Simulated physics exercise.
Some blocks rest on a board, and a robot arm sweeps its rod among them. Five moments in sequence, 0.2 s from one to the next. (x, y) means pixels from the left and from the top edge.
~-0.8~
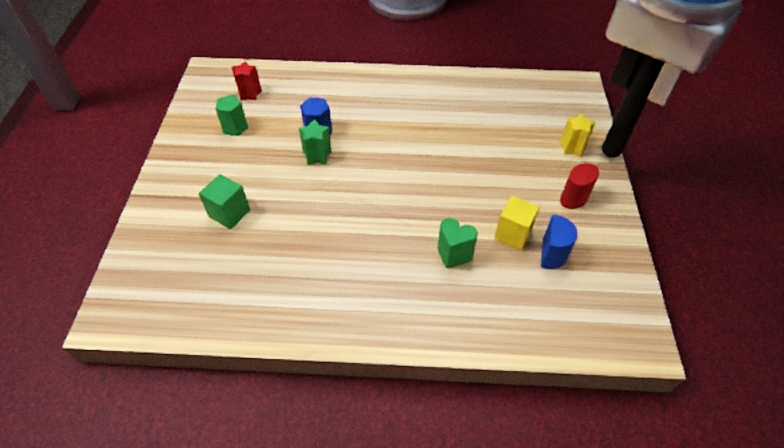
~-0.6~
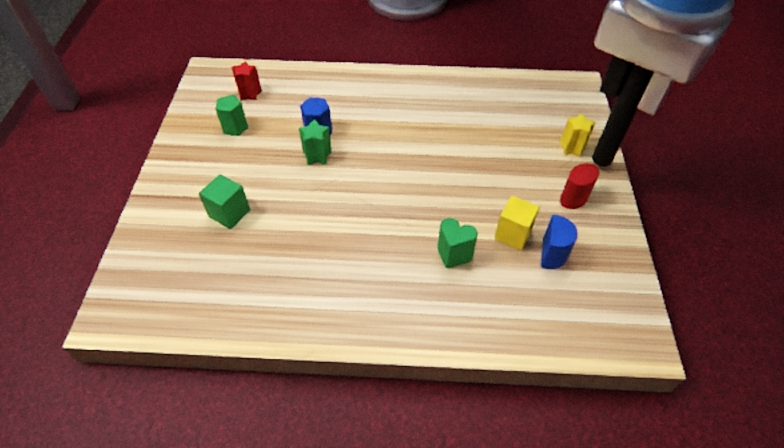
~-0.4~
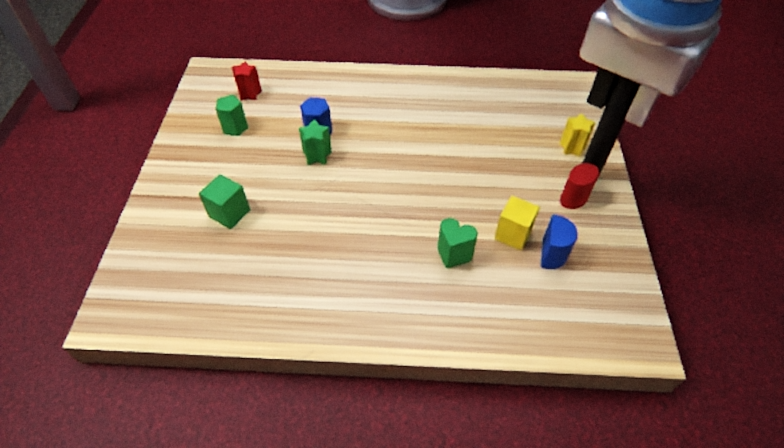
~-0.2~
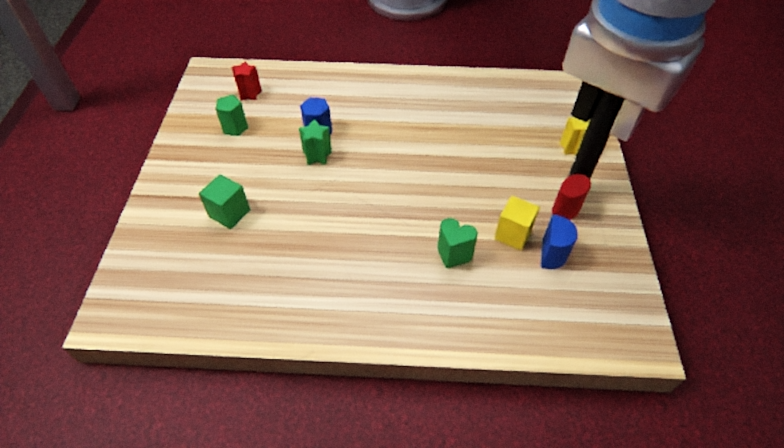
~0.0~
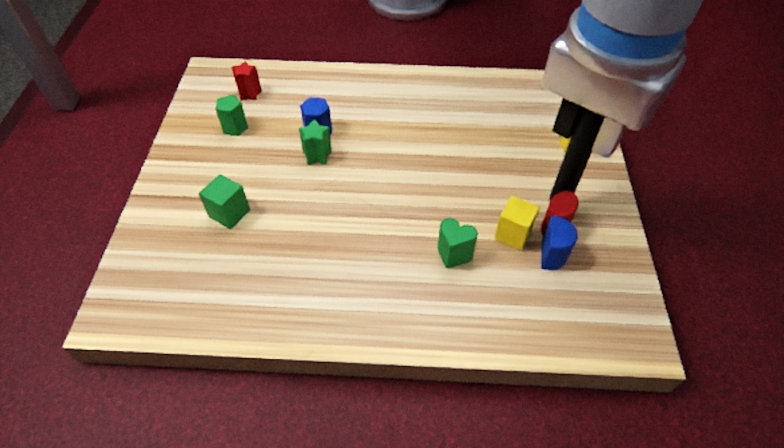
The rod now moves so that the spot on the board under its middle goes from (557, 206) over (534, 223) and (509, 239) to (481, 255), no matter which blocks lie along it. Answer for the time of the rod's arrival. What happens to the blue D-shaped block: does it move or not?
That block ends up displaced.
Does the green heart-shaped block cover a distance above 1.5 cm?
I expect so.
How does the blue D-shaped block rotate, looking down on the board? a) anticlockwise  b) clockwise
My answer is option a.
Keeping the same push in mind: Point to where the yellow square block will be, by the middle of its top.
My best guess is (461, 241).
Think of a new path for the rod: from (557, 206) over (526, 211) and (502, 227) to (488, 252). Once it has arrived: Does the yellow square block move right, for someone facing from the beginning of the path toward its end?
Final answer: No.
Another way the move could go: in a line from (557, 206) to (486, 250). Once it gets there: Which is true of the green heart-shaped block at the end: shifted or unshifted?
Once the path ends, it is somewhere new.
On the path given first. One third of the way, rod (536, 217); blue D-shaped block (561, 241), turned 25° anticlockwise; red elliptical block (562, 214), turned 20° clockwise.
Two thirds of the way, rod (510, 233); yellow square block (492, 226), turned 30° clockwise; blue D-shaped block (561, 241), turned 25° anticlockwise; red elliptical block (562, 214), turned 20° clockwise.
At the end, rod (482, 249); green heart-shaped block (425, 238), turned 30° clockwise; yellow square block (461, 241), turned 35° clockwise; blue D-shaped block (561, 241), turned 25° anticlockwise; red elliptical block (562, 214), turned 20° clockwise.
